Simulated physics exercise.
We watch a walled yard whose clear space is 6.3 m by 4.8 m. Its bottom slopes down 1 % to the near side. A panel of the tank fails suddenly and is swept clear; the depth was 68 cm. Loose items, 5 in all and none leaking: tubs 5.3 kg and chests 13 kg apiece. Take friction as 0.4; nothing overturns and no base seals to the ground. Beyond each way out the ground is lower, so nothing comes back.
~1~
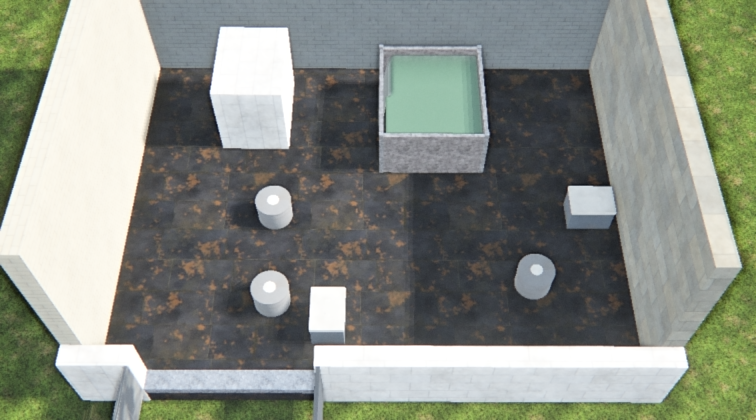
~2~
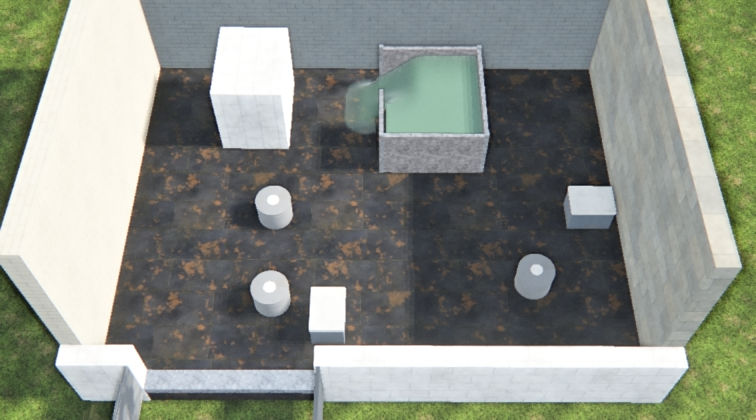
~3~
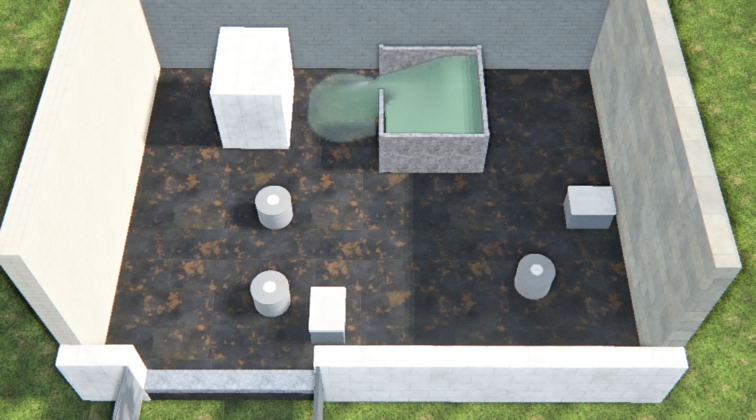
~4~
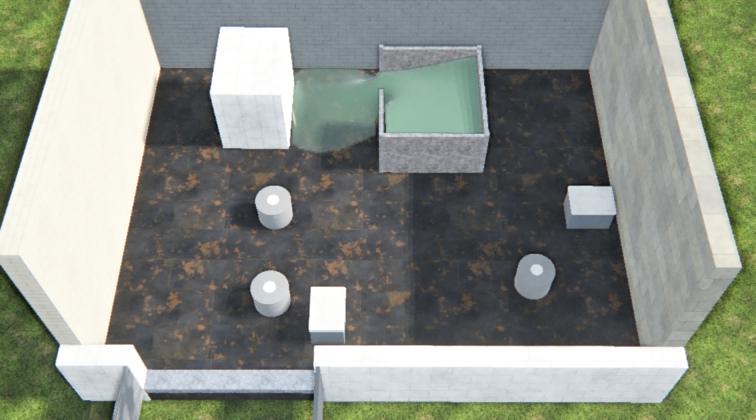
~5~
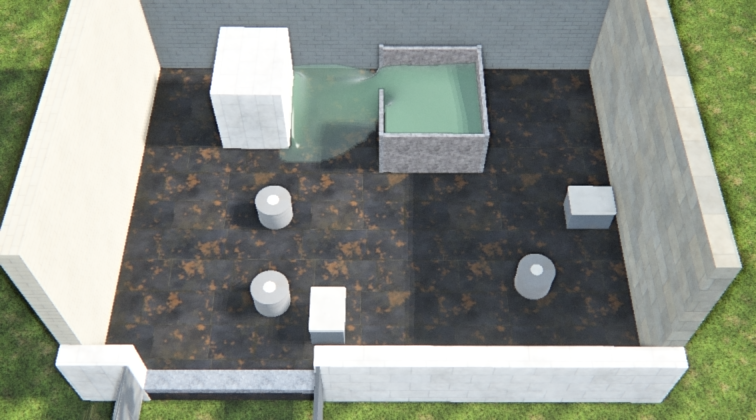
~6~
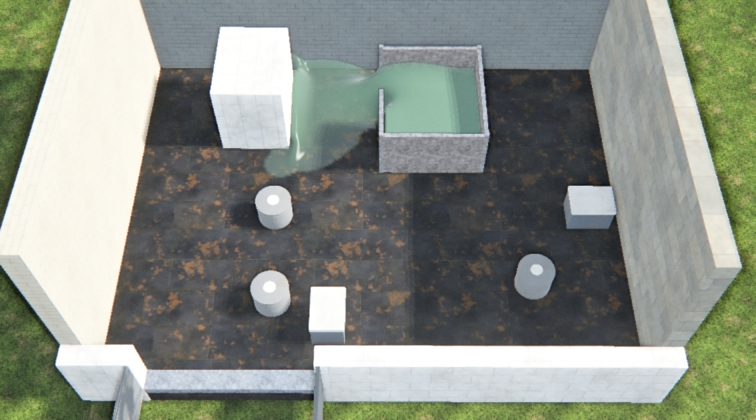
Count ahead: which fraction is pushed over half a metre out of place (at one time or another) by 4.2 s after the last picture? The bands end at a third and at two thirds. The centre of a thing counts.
That comes to between one and two thirds.
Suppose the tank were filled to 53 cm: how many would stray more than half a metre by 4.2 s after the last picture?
Then 2.
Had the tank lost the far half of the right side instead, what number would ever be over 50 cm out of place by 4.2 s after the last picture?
In that case 3 of them.
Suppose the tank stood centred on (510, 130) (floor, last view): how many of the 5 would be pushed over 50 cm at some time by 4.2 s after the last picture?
In that case 2 of them.
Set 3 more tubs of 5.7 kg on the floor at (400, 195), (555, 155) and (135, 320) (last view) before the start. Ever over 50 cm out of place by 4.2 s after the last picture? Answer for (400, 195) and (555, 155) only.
In turn: Short of it, less.
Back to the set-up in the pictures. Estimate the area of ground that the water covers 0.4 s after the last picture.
About 5.5 m2.
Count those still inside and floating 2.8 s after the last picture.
I count 0.
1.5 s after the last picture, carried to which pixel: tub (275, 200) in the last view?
Near (229, 289).
Then, 0.4 s after the last picture 0 of 5 are over 50 cm from their spots; 0 afloat.
Then, 1.5 s after the last picture 1 of 5 are over 50 cm from their spots; 0 afloat.
Then, 2.8 s after the last picture 2 of 5 are over 50 cm from their spots; 0 afloat.
Then, 4.2 s after the last picture 2 of 5 are over 50 cm from their spots, and 2 have been at some point; 0 afloat.
